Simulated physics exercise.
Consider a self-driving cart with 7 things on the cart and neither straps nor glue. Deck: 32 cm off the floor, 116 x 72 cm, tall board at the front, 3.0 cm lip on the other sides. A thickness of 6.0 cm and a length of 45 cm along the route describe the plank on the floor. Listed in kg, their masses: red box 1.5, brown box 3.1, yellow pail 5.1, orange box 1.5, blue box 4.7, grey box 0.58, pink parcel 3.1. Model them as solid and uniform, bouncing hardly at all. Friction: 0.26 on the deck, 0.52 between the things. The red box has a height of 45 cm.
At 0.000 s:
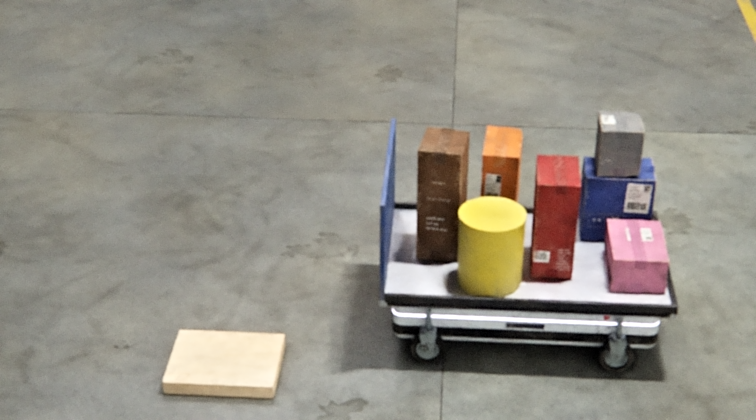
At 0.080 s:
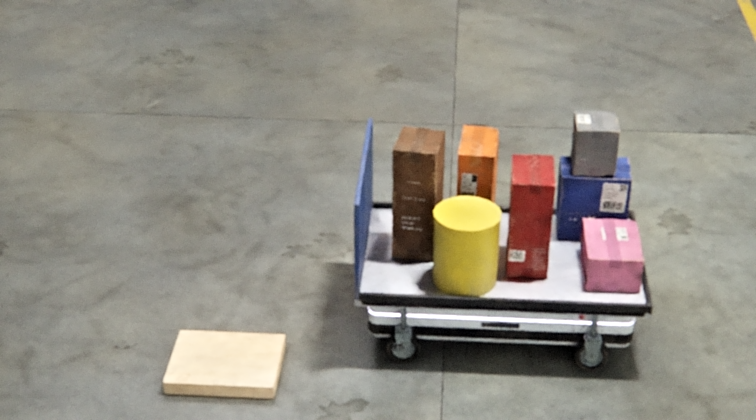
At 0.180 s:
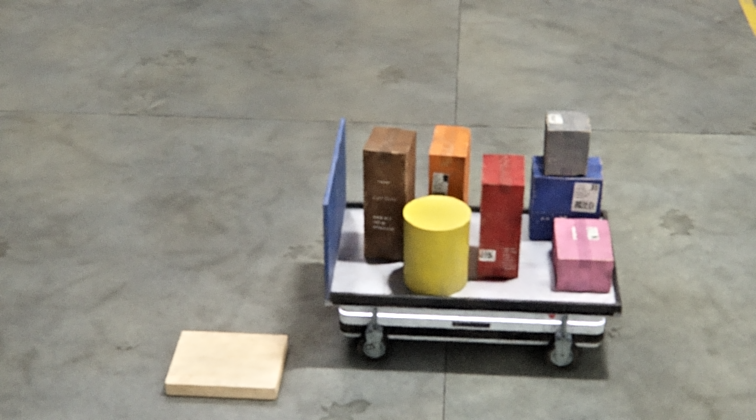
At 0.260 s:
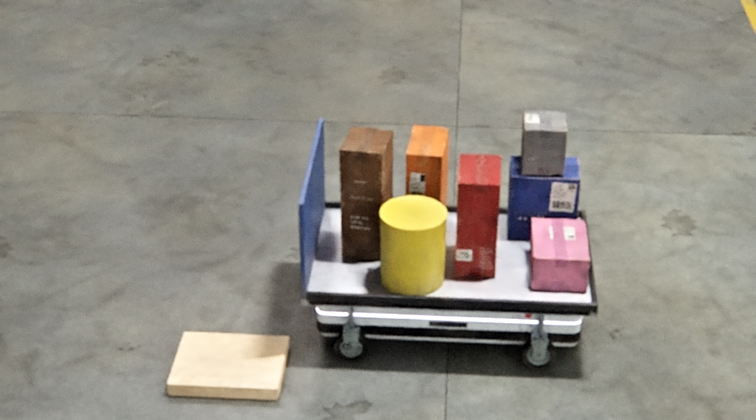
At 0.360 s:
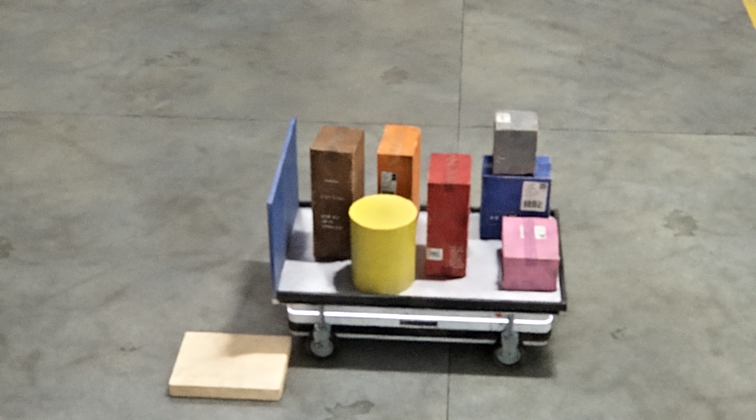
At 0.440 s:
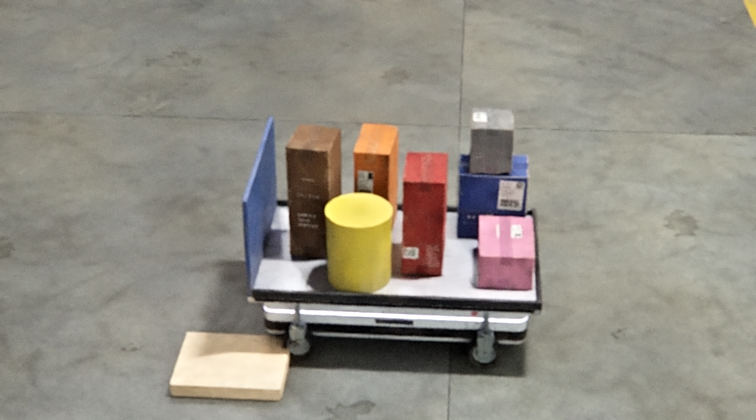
A flat cart with a blue upright board at its left end rolls steadily leftward across a grey concrete floor, seen from above by a nearly still camera. It carries brown, orange and red boxes, a yellow pail, a pink parcel and a grey box atop a blue one. The load rides along without visibly shifting as the cart nears a pale plank lying at lower left.
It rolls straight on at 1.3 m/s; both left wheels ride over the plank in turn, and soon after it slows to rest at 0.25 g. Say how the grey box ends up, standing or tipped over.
I expect it won't overturn.
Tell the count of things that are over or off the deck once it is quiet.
1.
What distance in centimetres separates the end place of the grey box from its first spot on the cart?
I'd say about 10 cm between start and finish.
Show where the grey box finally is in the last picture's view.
It comes to rest near (52, 121).
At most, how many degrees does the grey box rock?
Up to 8°.
By 0.84 s, cart 109 cm along; brown box tilted 22°; yellow pail 8 cm from its spot; red box 3 cm from its spot.
By 1.34 s, cart 174 cm along; grey box 10 cm from its spot near (204, 120); brown box tilted 37°; yellow pail 10 cm from its spot.
By 1.84 s, cart 233 cm along; brown box now off the deck; grey box 10 cm from its spot near (76, 122); yellow pail 10 cm from its spot.
When it is over (2.6 s), off the deck and tipped over, brown box; the other 6 within 10 cm of the start. End places, in pixels of the last picture, grey box near (52, 121).
